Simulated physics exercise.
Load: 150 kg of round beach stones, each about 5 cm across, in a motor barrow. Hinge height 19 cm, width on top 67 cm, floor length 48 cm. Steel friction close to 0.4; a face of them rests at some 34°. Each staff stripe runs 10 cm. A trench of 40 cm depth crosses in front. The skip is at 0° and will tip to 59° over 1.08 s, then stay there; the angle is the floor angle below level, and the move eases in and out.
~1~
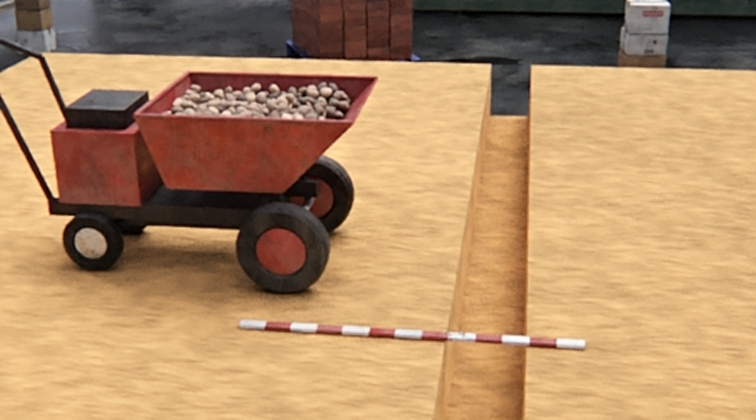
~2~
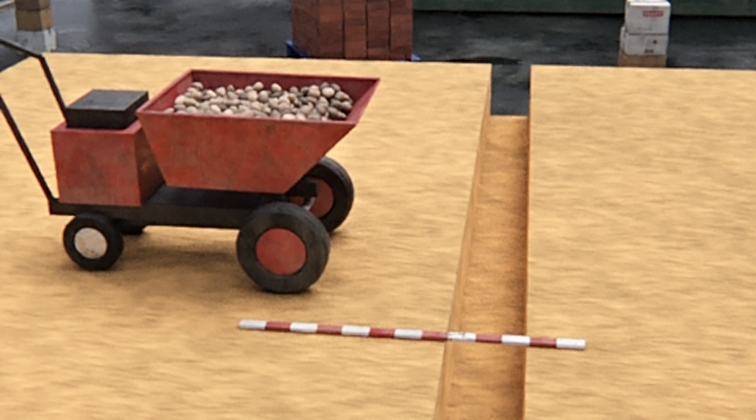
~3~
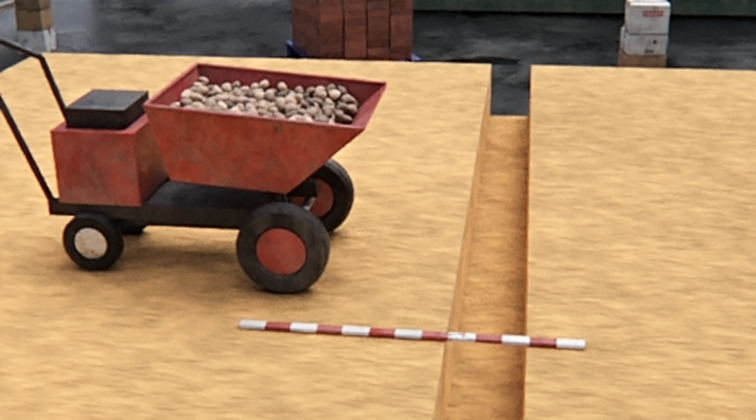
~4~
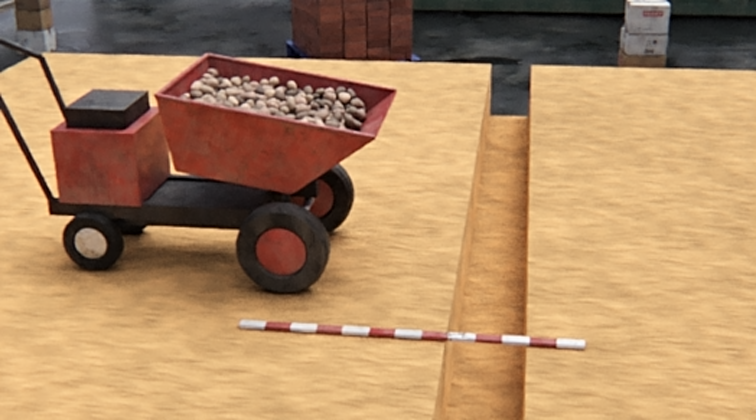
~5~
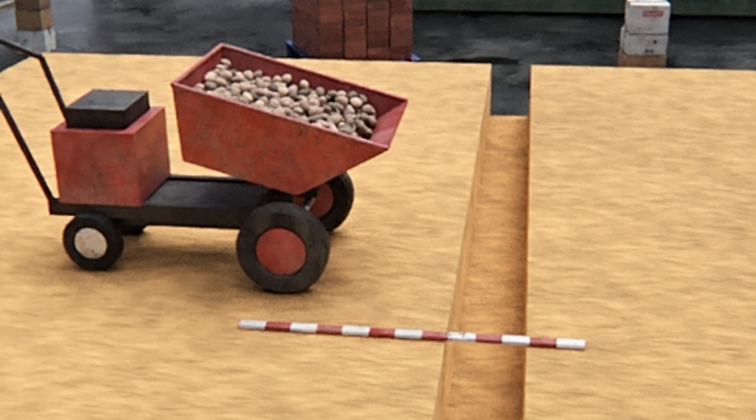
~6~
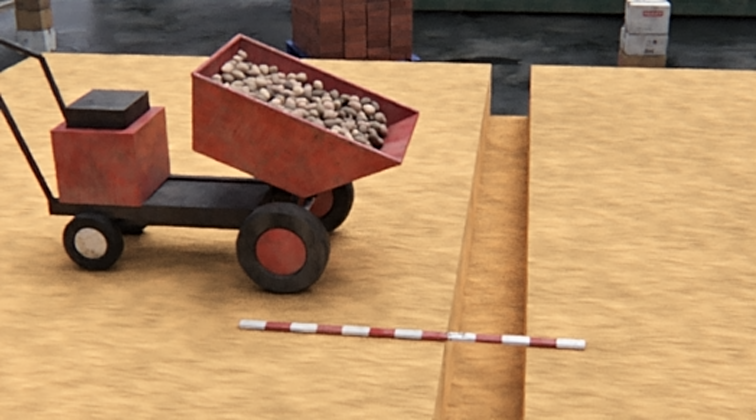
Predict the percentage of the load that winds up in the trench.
My prediction is about 94 per cent.
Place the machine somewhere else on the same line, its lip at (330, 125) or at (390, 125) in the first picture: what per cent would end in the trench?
The first start gives about 90 per cent, the second about 65.
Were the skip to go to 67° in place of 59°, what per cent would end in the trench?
In that case around 100 percent.
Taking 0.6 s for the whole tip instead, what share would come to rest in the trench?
I'd put it at some 85 in a hundred.
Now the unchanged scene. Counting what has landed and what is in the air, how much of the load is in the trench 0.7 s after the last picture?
Around 20 per cent of it, at that instant.
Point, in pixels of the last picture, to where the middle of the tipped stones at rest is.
Their centre sits close to (492, 328).
Then, 0.4 s after the last picture the floor is at 50°, 100 % in the skip; the foremost stones are at (431, 194).
Then, 0.7 s after the last picture the floor is at 59°, 77 % in the skip, 2 % short of the trench, 22 % in the trench; the foremost stones are at (520, 315).
Then, 1.1 s after the last picture the floor is at 59°, 39 % in the skip, 1 % short of the trench, 54 % in the trench, 6 % past the trench; the foremost stones are at (618, 290).
Then, 3.0 s after the last picture the floor is at 59°, 0 % in the skip, 94 % in the trench, 6 % past the trench; the foremost stones are at (696, 293).
